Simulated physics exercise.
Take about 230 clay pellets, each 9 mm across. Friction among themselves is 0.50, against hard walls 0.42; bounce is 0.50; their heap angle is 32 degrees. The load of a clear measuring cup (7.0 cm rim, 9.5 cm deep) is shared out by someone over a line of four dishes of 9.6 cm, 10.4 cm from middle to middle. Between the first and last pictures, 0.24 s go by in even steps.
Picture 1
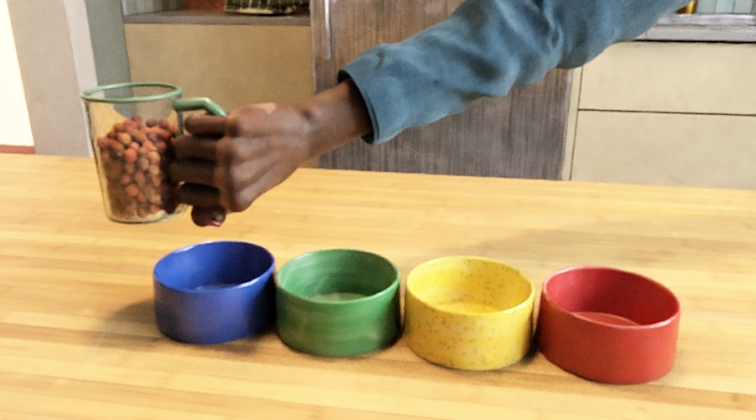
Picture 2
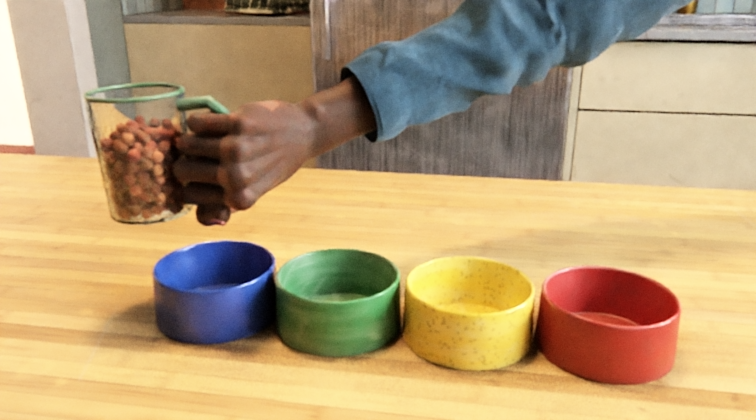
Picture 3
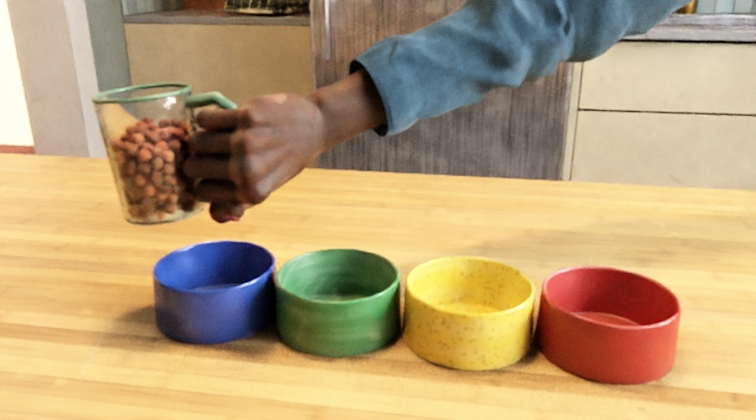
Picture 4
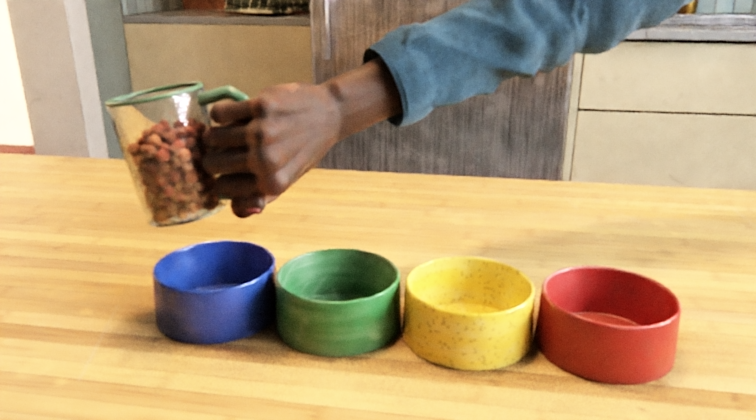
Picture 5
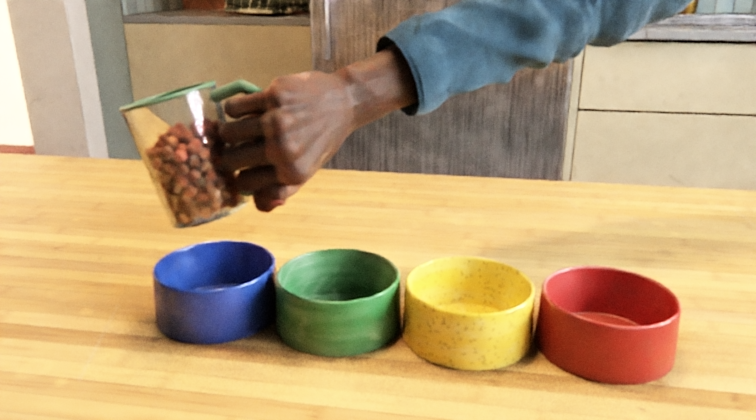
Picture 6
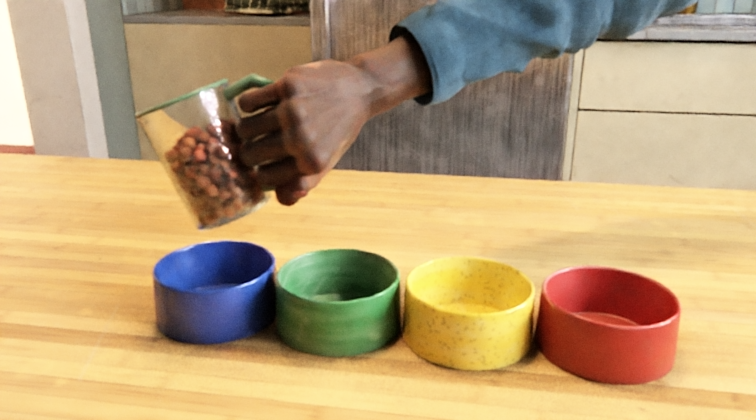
The footage shows a hand holding a clear measuring cup of reddish-brown pellets above a wooden table with blue, green, yellow and red dishes in a row, moving it a short way right while gradually tilting it leftward.
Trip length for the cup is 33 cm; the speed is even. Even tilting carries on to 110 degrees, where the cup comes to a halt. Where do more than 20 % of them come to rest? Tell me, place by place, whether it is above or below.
As I see it, red: It will keep a fifth or less. Blue: It will keep a fifth or less. Green: It will keep a fifth or less. Yellow: It will keep more than a fifth. Counter: It will keep a fifth or less.
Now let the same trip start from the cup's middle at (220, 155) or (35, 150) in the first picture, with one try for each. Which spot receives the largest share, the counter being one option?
Largest amount - try one: Red, try two: Green.
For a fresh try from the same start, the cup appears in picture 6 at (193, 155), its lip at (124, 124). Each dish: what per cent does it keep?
Final shares - red 0 %, blue 0 %, green 60 %, yellow 40 %.
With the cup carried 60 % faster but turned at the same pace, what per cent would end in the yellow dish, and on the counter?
Shares - yellow 100, counter 0.
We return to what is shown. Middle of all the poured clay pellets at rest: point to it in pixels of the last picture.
Approximately (467, 311) in the last picture.
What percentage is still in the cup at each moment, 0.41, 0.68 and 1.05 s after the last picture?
First 100, then 100, then 70 per cent.
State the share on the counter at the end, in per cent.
Some 0 in a hundred.
Then, 0.41 s after the last picture, tilt 70 degrees; cup holds 100 %.
Then, 0.68 s after the last picture, tilt 102 degrees; cup holds 100 %.
Then, 1.05 s after the last picture, tilt 110 degrees; cup holds 70 %, yellow 30 %.
In the end, red 0 %, blue 0 %, green 0 %, yellow 100 %, counter 0 %.
